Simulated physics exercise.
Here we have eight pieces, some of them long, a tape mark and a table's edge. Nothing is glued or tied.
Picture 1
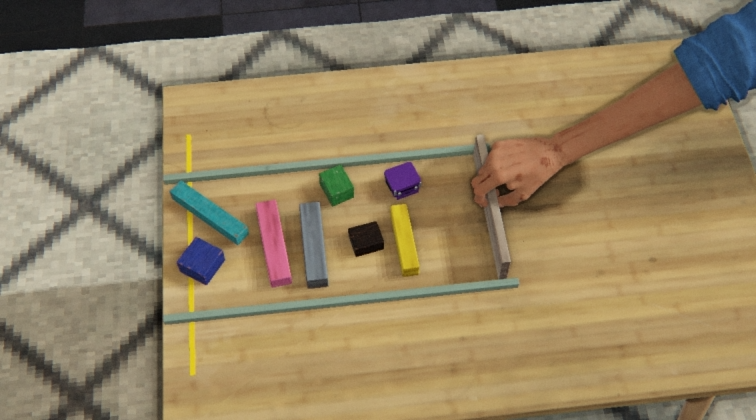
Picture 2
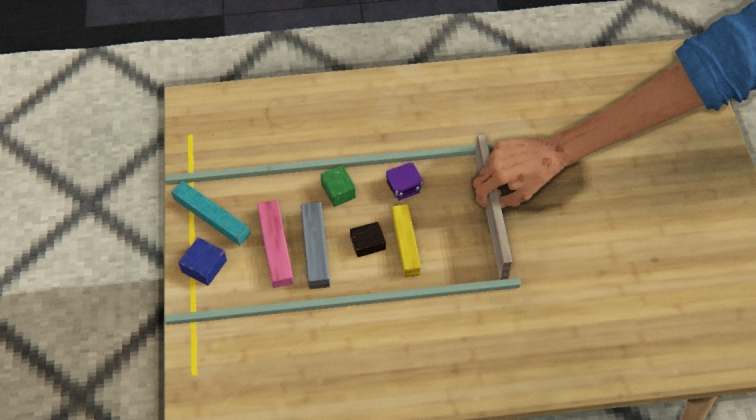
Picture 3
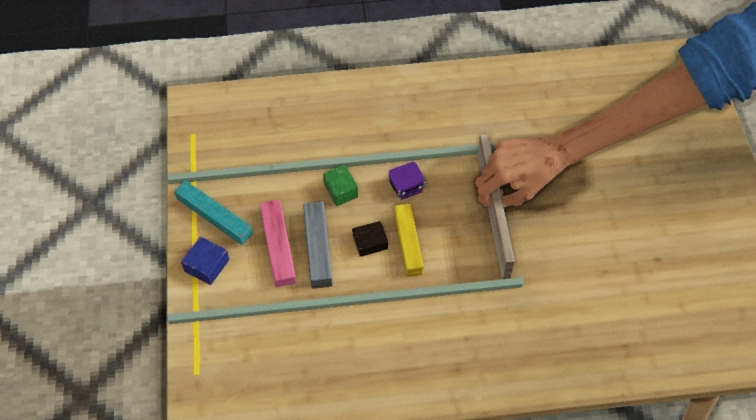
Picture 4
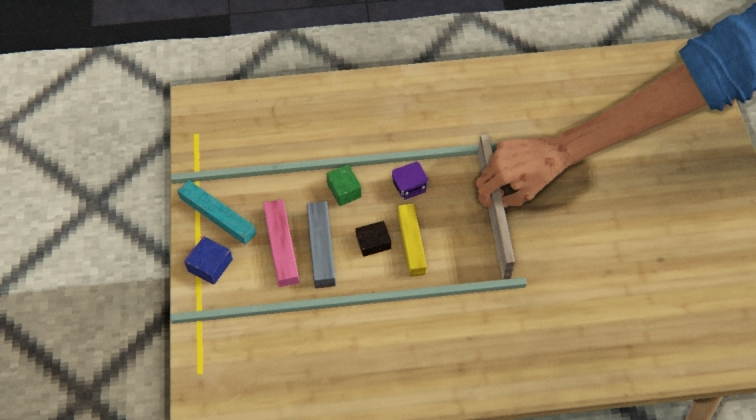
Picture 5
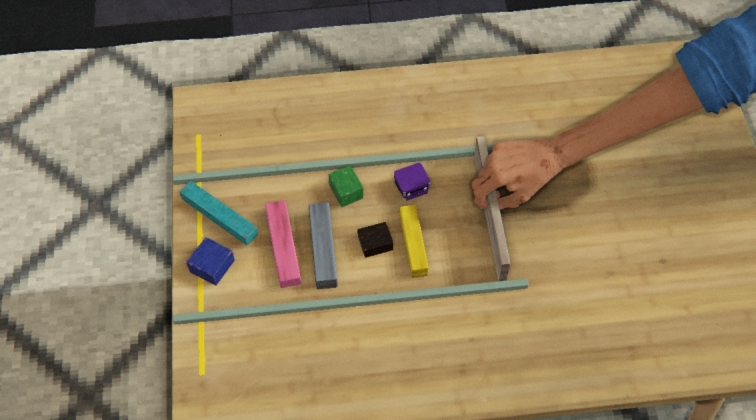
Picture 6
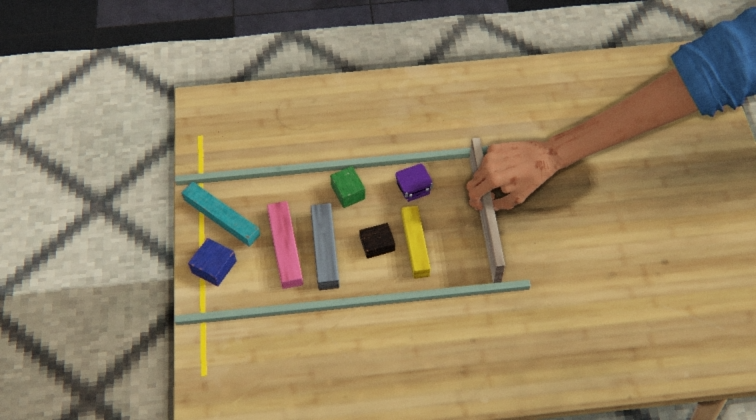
A hand at the right grips an upright board and slides it slightly left between two pale rails on a wooden table, after barely moving it at first. The gap to the yellow and purple pieces narrows, while all eight colourful pieces stay in place, untouched by the board.
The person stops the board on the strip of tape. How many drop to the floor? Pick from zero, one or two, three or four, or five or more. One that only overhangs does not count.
As it turns out, the number that fall off is five or more.
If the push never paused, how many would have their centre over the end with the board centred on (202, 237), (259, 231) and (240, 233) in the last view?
It would be 6, 2 and 3.
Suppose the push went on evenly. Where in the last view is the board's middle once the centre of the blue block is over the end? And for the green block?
At (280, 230) for the blue block; at (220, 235) for the green block.
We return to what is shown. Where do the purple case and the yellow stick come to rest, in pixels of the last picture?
Near (186, 202) and (193, 263).
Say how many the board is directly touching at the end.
The number is 2.
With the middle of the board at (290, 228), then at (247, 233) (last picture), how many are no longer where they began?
8 and 8.
Early on, none off yet; blue block at rest near (213, 262); turquoise bar at rest near (221, 214); pink stick at rest near (285, 244).
A while later, none off yet; blue block at rest near (213, 262); turquoise bar travelled a little near (205, 215); pink stick travelled a little near (248, 248).
Further along, one off so far; blue block on its side near (149, 311); turquoise bar leaning well over near (155, 237); pink stick travelled about its own width near (173, 256).
Finally, the number that fall off is five or more; lost, black block, green block, grey stick, pink stick, turquoise bar and blue block.
